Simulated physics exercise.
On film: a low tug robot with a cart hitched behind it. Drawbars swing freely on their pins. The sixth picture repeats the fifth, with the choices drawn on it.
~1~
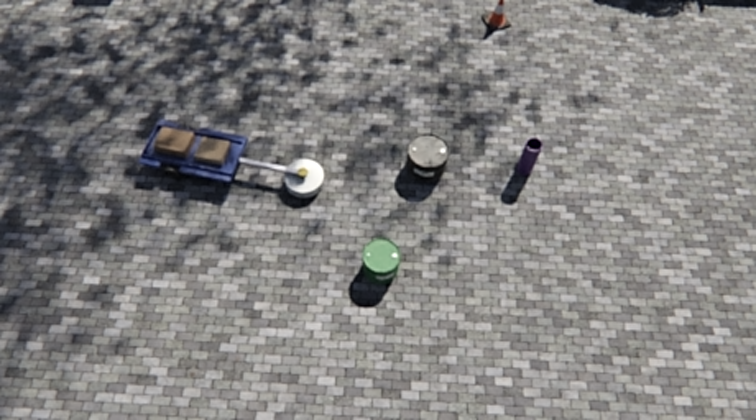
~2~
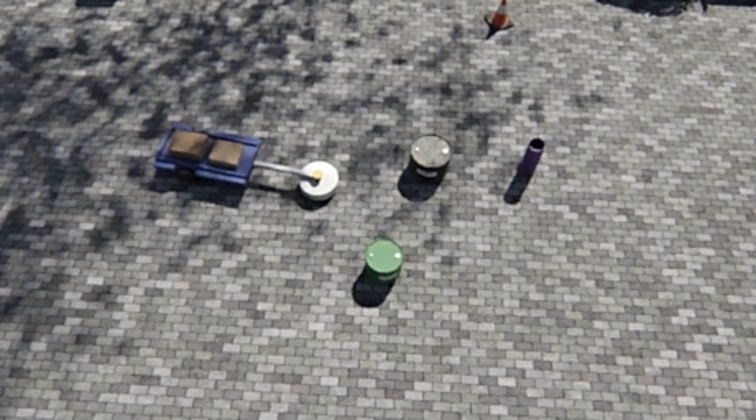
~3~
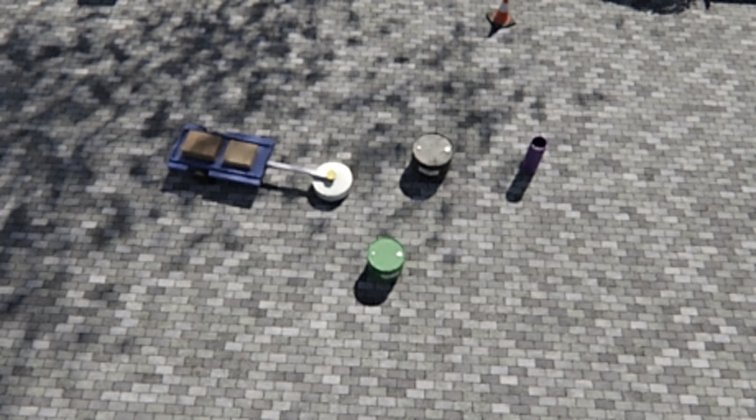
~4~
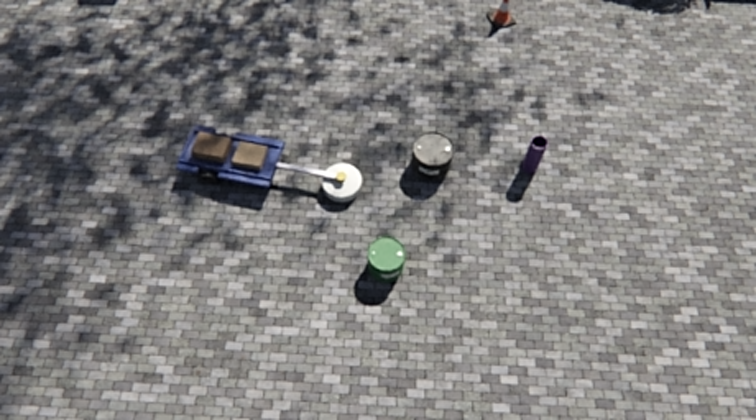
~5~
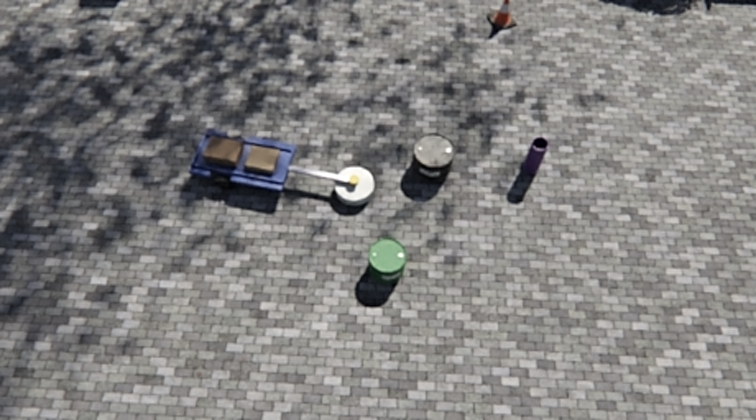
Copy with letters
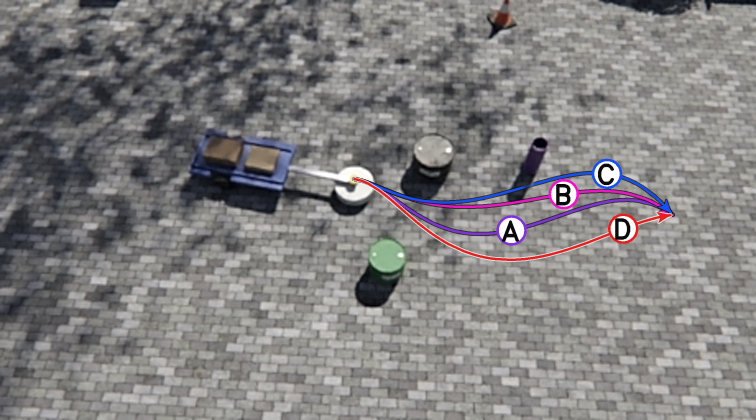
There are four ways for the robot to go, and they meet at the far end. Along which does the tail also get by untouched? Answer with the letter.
Choose route A.
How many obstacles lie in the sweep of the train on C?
In all, two.
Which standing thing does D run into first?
First the green tub.
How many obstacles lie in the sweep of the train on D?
In all, one.
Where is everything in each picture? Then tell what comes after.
The first frame shows blue cart (194, 149); purple post (524, 169); green tub (381, 268).
The second frame shows robot (319, 180); blue cart (208, 152); purple post (527, 169).
The third frame shows robot (332, 180); blue cart (222, 153); black tub (431, 165).
The fourth frame shows robot (342, 181); blue cart (231, 154); green tub (386, 266).
The fifth frame shows robot (354, 185); blue cart (243, 158); purple post (530, 168); green tub (387, 268); black tub (432, 166).
On the marked copy, A from (354, 179) via (512, 230) to (673, 215); B from (354, 179) via (514, 203) to (673, 215); C from (354, 179) via (517, 189) to (671, 213); D from (354, 179) via (510, 260) to (670, 215).
Following A. Soon after the start, robot (457, 237), cart (347, 192).
Later, robot (572, 216), cart (456, 208).
In the end, robot (668, 220), cart (553, 207); nothing has been touched.
As for the rest, B meets the black tub; C meets the purple post and black tub; D meets the green tub.
